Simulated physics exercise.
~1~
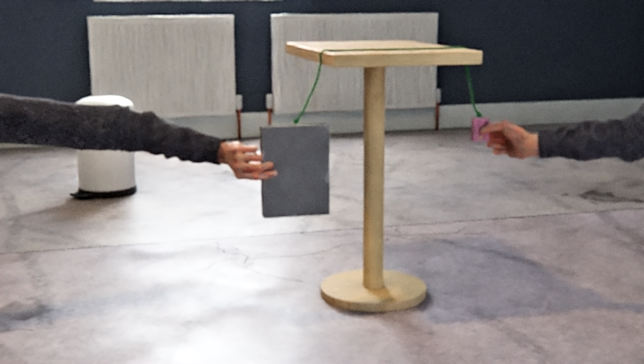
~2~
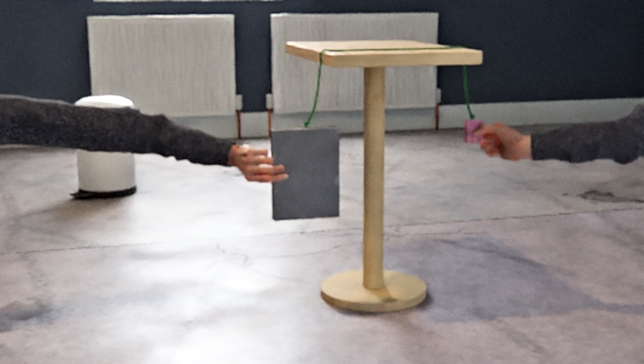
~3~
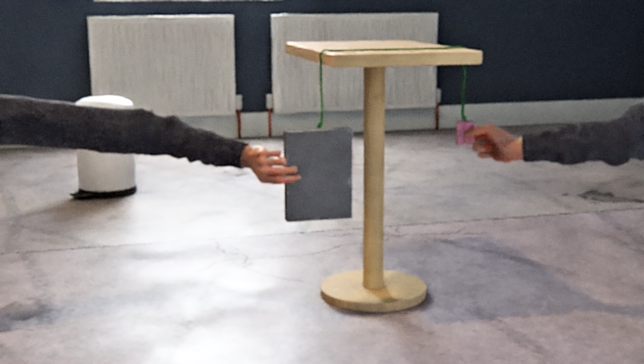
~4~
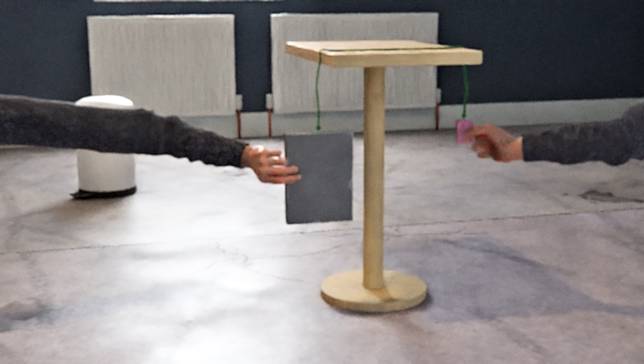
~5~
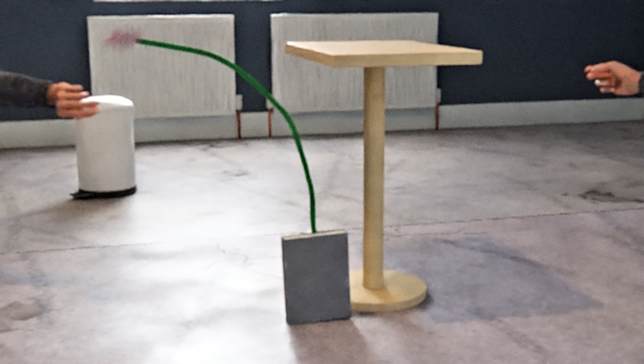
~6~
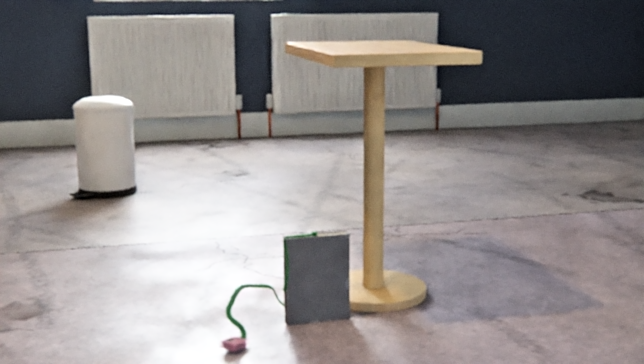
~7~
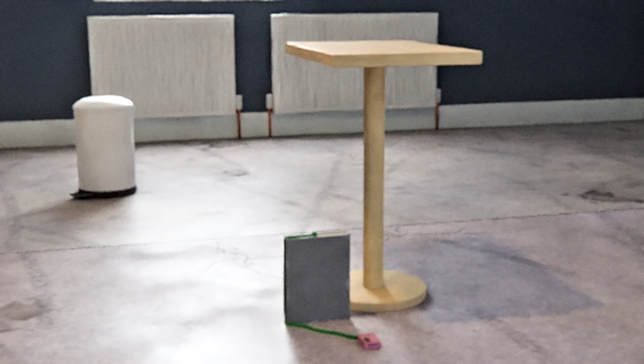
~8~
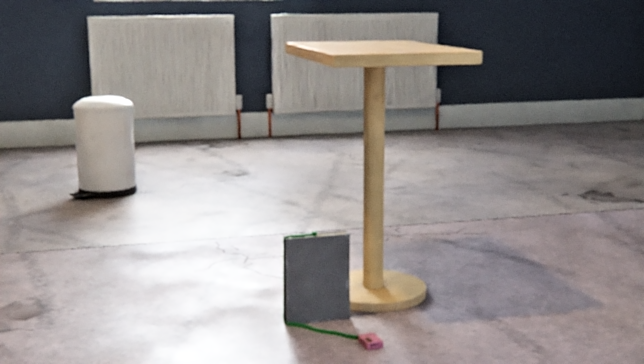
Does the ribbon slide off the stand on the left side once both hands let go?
Yes, it comes off the left side as the grey book drops, pulling the small pink box over with it, and both end up on the floor.
